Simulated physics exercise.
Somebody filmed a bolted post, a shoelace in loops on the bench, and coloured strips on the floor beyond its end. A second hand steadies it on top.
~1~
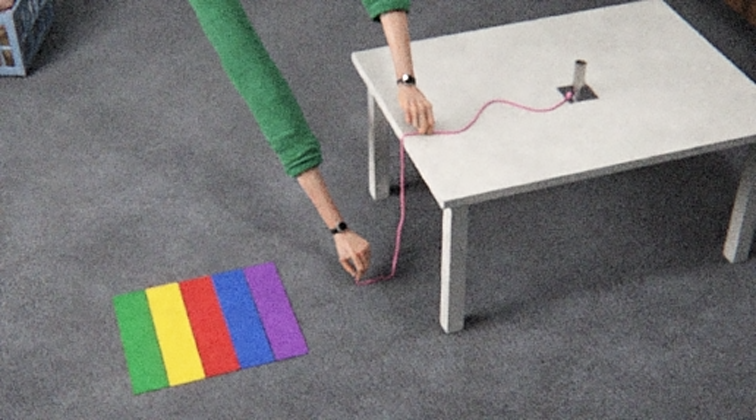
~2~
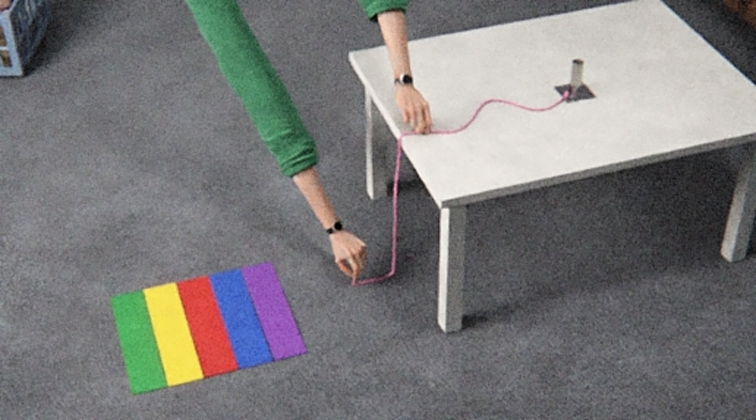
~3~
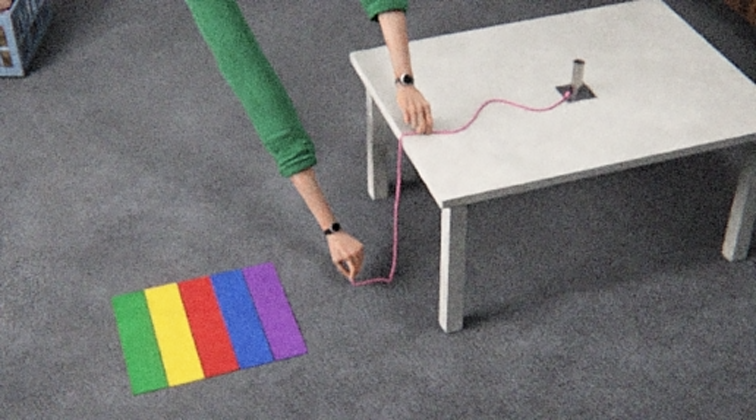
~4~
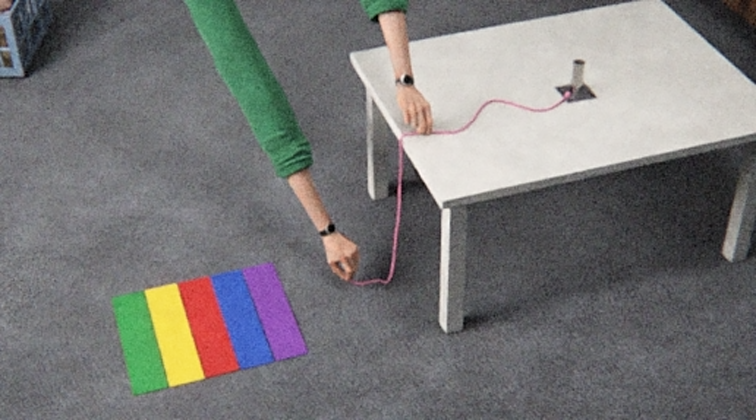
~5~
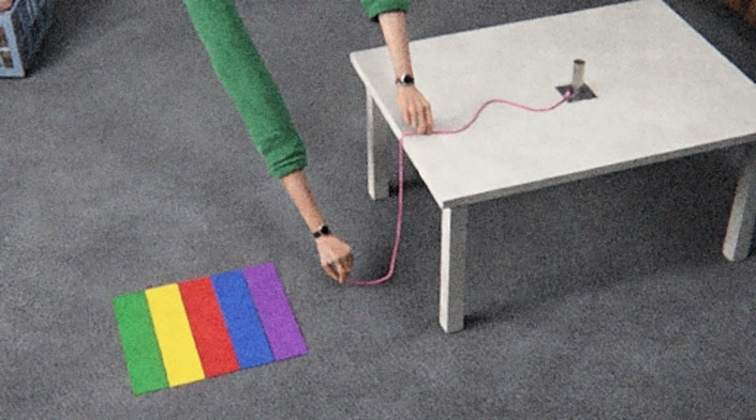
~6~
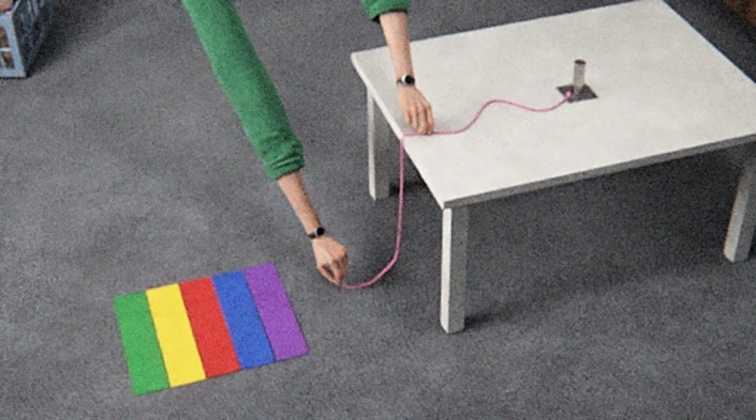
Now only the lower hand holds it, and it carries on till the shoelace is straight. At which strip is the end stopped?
The end stops over the red strip.
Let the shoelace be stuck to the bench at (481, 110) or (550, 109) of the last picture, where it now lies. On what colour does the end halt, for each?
In that order: Blue; red.
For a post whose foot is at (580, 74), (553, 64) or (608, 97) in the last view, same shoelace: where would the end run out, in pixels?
Near (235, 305), (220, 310) and (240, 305).
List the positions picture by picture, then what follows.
In the first picture, end (357, 275); purple (286, 339); blue (252, 347); red (218, 355); yellow (183, 364); green (147, 372).
In the second picture, end (353, 275); shoelace through (549, 108) (486, 103) (444, 133) (399, 158) (395, 217) (394, 270).
In the third picture, end (351, 276).
In the fourth picture, end (346, 278); shoelace through (550, 109) (487, 103) (445, 133) (401, 159) (399, 218) (392, 270).
In the fifth picture, end (339, 279).
In the sixth picture, end (335, 281); shoelace through (551, 109) (488, 103) (446, 133) (402, 159) (400, 218) (388, 268).
Soon after, end near (257, 299); over purple.
After that, end near (225, 306); over blue.
At the stop, end near (205, 311); over red. It gets as far as the red strip.
